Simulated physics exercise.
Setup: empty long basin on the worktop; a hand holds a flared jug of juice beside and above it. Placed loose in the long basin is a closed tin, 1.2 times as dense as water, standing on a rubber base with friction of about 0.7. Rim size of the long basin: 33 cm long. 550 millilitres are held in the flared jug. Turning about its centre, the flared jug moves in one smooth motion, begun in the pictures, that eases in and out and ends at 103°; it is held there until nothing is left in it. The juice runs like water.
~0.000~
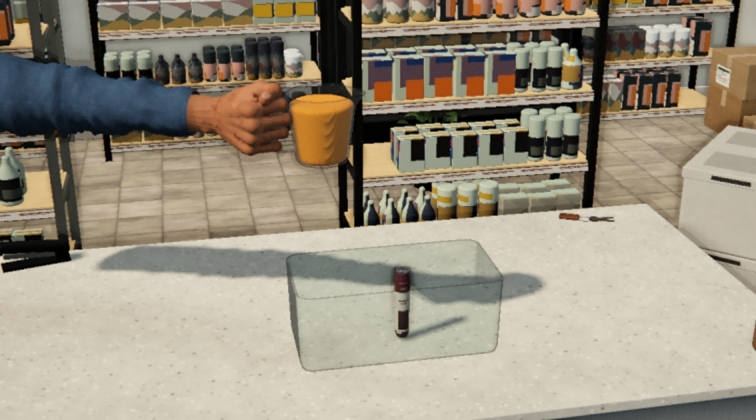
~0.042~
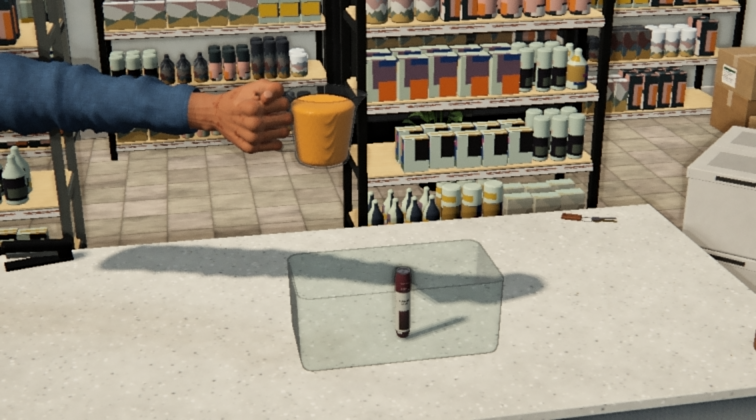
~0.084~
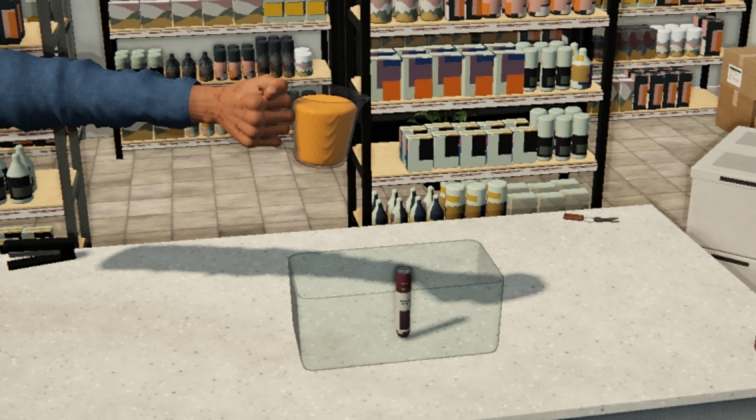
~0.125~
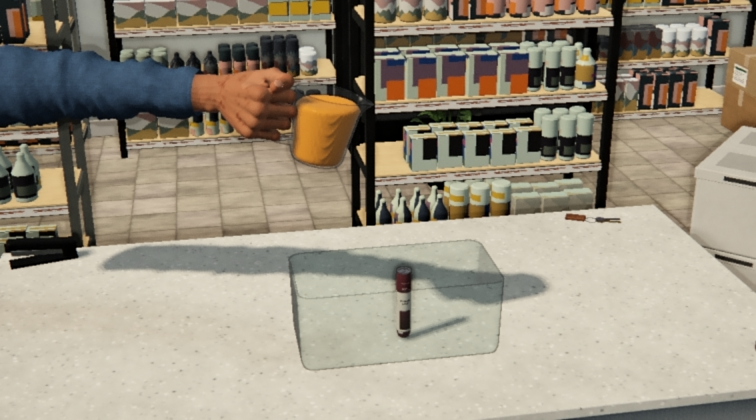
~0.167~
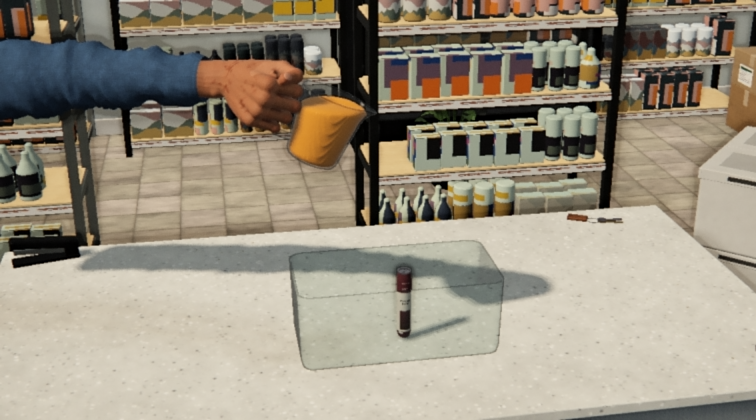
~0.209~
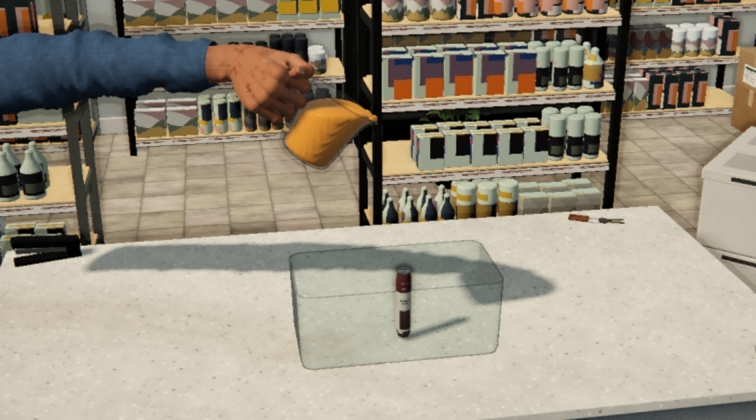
A hand in a blue sleeve reaches in from the left, holding an orange flared jug above a pale worktop in a shop, viewed from slightly above with stocked shelves behind. Below the jug sits a clear, long basin with a small dark red, capped container inside it. The jug starts upright and tilts smoothly to the right, slowly then faster, while the background shifts slightly rightward as the camera drifts.
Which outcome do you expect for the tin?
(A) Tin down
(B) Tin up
The answer is B.
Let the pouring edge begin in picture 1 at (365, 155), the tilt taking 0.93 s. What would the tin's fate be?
Result: Tin tipped over.
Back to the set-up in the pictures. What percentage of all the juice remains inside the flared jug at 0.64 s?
What remains is about 9 percent of it all.
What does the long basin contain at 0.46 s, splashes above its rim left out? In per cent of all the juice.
Roughly 6 percent of it.
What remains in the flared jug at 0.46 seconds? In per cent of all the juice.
I'd estimate some 46 % remains.
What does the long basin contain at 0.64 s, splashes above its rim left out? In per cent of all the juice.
I'd put it at roughly 62 per cent.
By 0.46 s the tilt is 98° and 46 per cent is still to pour; the tin stands where it began.
By 0.64 s the tilt is 103° and 9 per cent is still to pour; the tin stands where it began.
By 0.82 s the tilt is 103° and 1 per cent is still to pour; the tin stands where it began.
By 1.03 s the tilt is 103° and 0 per cent is still to pour; the tin stands where it began.
At rest the tin stands where it began.
